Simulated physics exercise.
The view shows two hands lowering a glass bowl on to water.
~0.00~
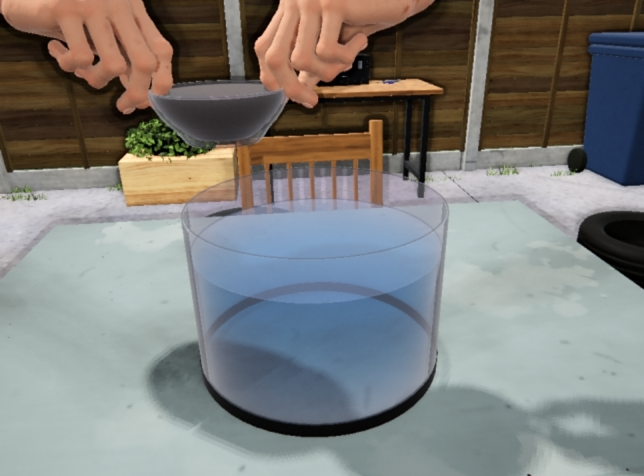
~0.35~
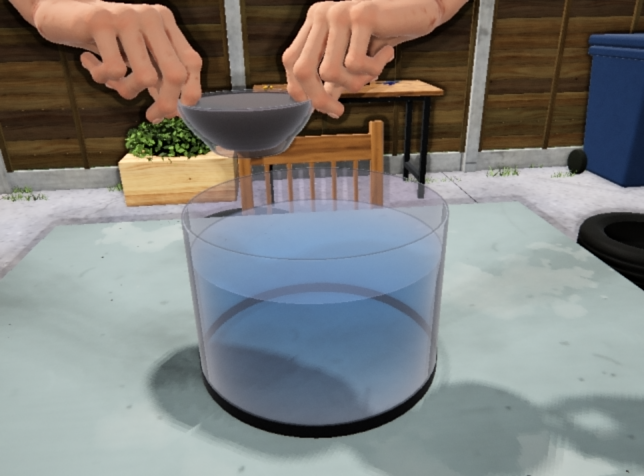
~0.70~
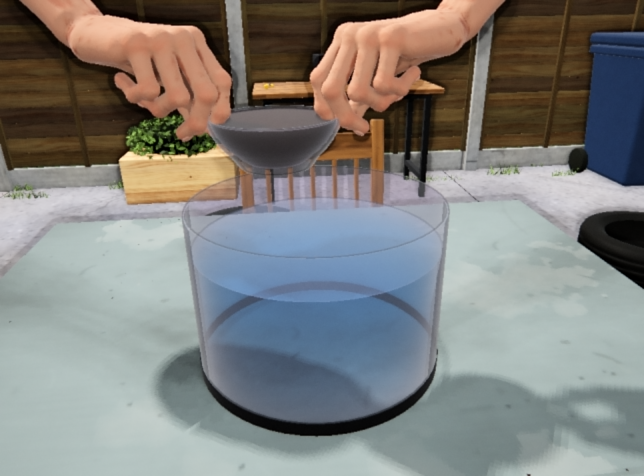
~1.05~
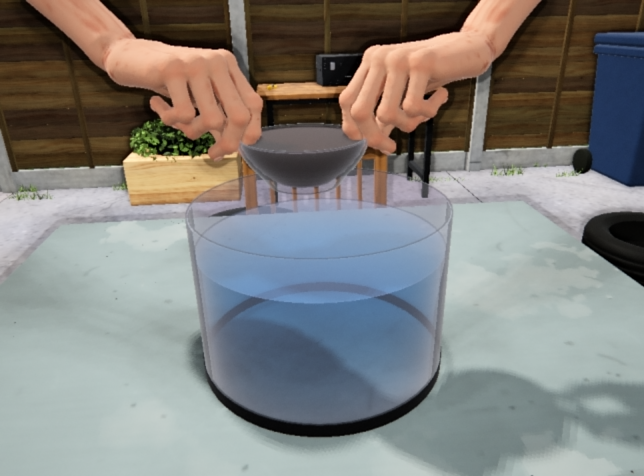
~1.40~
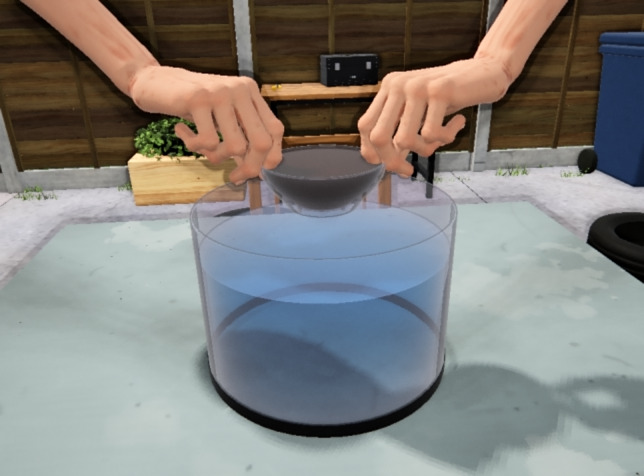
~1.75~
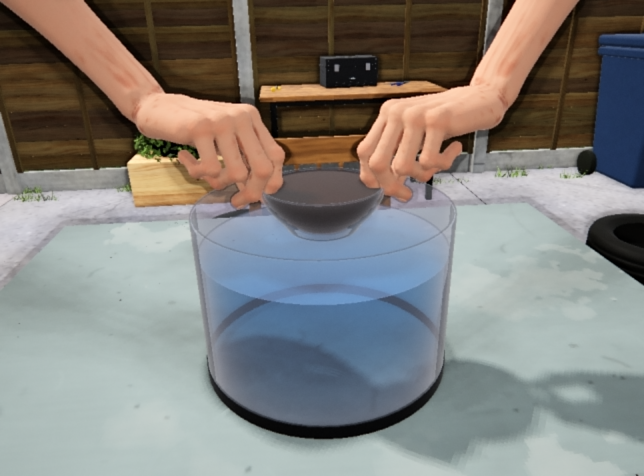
At the start, two hands hold a dark, rounded bowl above and slightly left of a clear round basin of blue water on a table outdoors. The hands carry the bowl rightward and downward until it is centred inside the basin's rim, just above the water.
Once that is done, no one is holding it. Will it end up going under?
Yes, it goes down.
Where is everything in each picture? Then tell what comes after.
Bowl (222, 111) nearly full; above the basin, in the first frame.
Bowl nearly full, surface at (247, 102); coming down, in the second frame.
Bowl (275, 138) nearly full; lower, in the third frame.
Bowl nearly full, surface at (303, 139); lower still, in the fourth frame.
Bowl (323, 180) nearly full; close to the surface, in the fifth frame.
Bowl nearly full, surface at (322, 187); just over the surface, in the sixth frame.
After 2.2 s, the bowl dips into the water.
After 2.8 s, water pours in over its rim.
After 5.0 s, the bowl lies on the bottom.
